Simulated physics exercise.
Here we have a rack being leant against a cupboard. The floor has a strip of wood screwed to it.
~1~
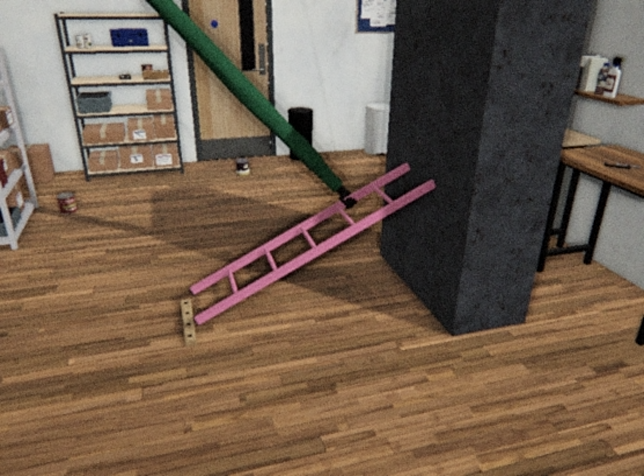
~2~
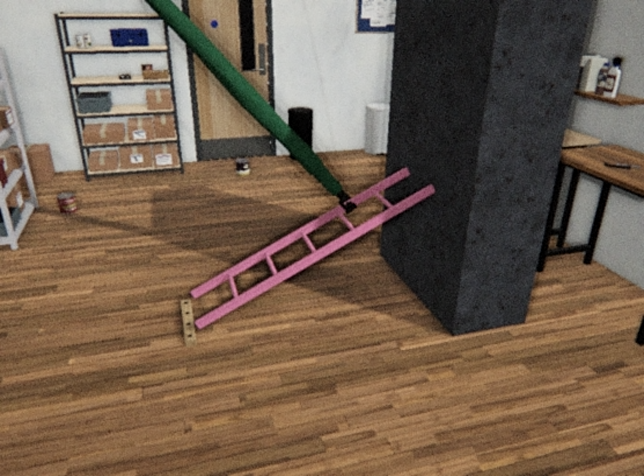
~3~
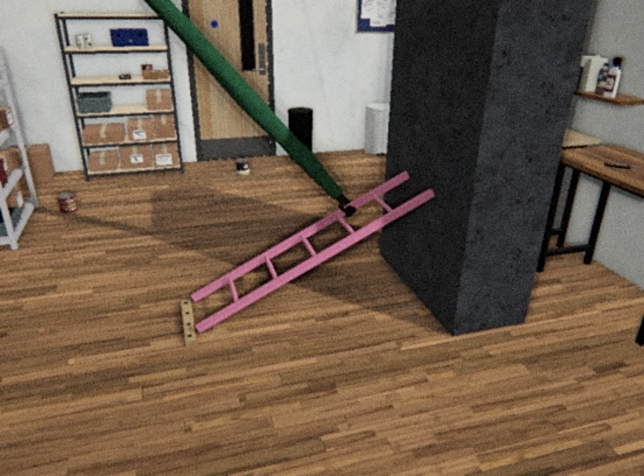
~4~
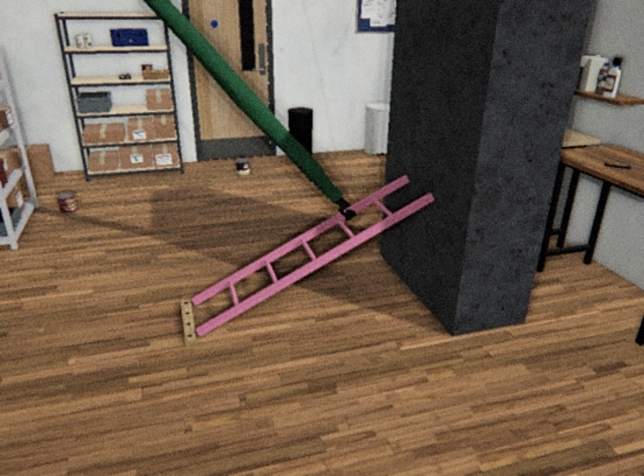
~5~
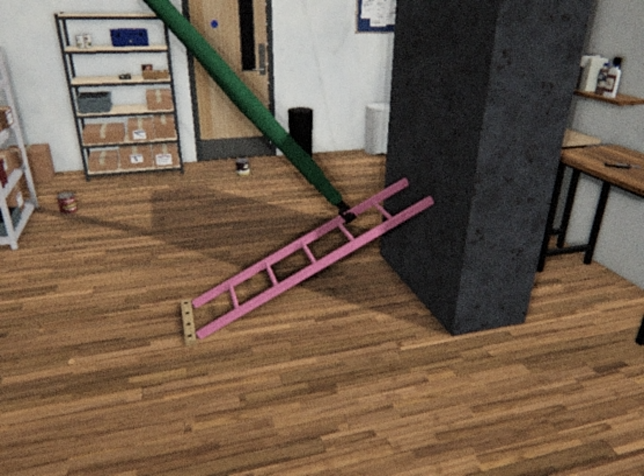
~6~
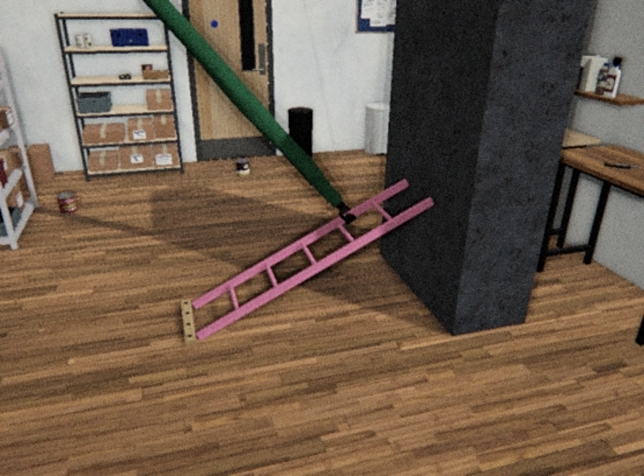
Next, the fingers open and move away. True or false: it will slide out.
False.
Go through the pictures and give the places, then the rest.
The first picture shows still on the way; pink rack (309, 239); batten (188, 322).
The second picture shows still on the way; pink rack (309, 243); batten (188, 322).
The third picture shows still on the way; pink rack (309, 247); batten (188, 322).
The fourth picture shows still on the way; pink rack (309, 251); batten (188, 322).
The fifth picture shows still on the way; pink rack (309, 254); batten (188, 322).
The sixth picture shows in place, still held; pink rack (309, 255); batten (188, 322).
Then, 0.12 s after the last picture, pink rack moving near (309, 256).
At rest, the pink rack stays up, near (309, 256).
